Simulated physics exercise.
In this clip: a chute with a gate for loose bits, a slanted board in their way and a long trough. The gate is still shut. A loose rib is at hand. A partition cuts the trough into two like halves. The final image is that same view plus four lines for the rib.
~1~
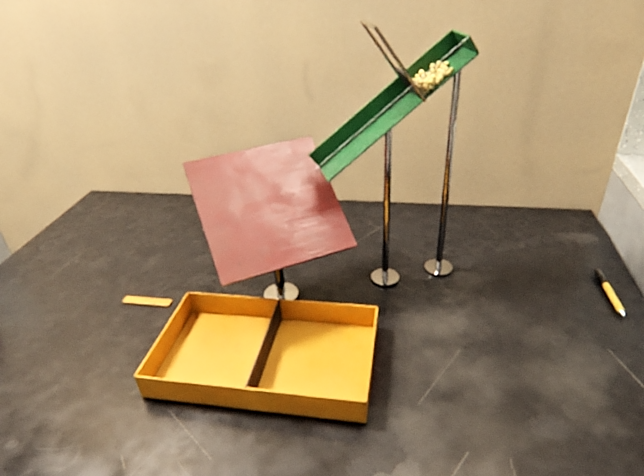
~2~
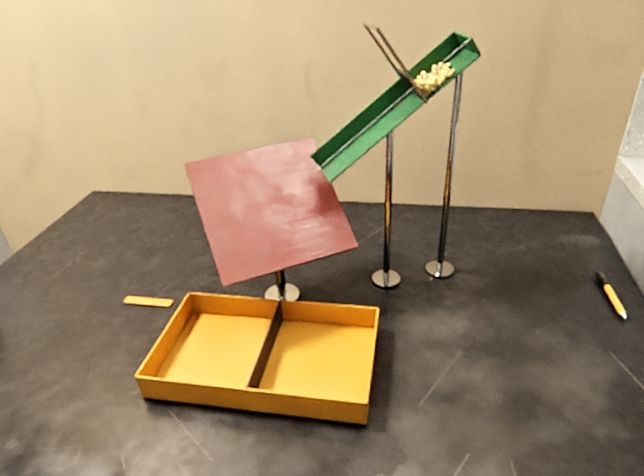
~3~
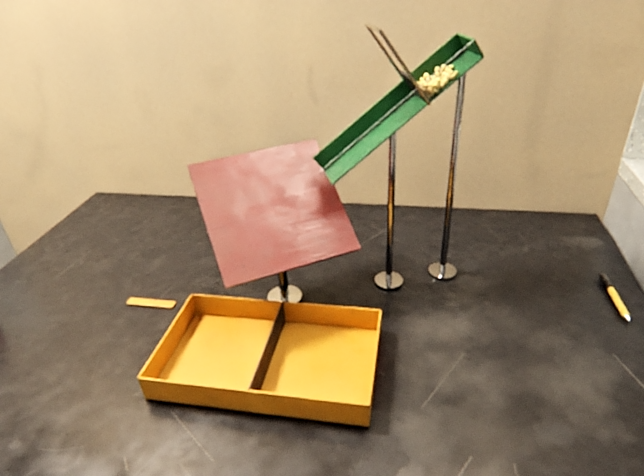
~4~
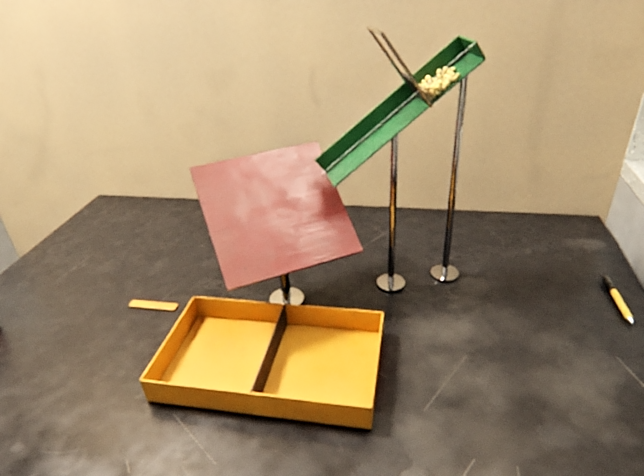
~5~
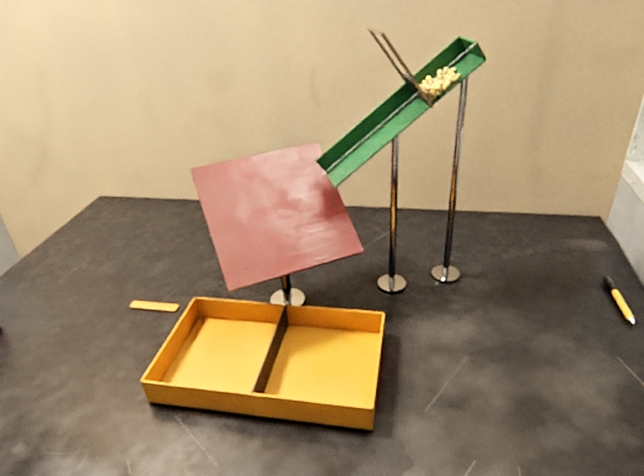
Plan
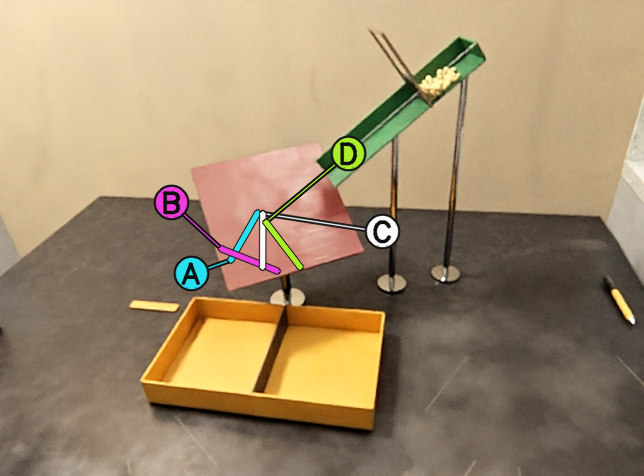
The clip opens on a dark tabletop where pale bits sit behind a gate in a sloping green chute, above a tilted reddish board and a yellow trough split by a dark partition. The view shifts very slightly, while the bits, chute, board and trough all stay still through the end.
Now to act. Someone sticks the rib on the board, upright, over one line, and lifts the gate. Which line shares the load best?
A beats the others.
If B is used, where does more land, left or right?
More lands on the right.
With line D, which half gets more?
More lands on the right.
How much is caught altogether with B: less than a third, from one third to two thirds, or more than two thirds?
It is more than two thirds.
On the marked copy, line A from (257, 212) to (230, 260); line B from (221, 248) to (277, 271); line C from (262, 213) to (262, 267); line D from (265, 222) to (300, 267).
With A, of what is caught, roughly two thirds in the left half, roughly a third in the right.
With B, of what is caught, about a tenth in the left half, almost all in the right.
With C, of what is caught, roughly a quarter in the left half, the larger part in the right.
With D, of what is caught, about a tenth in the left half, almost all in the right.
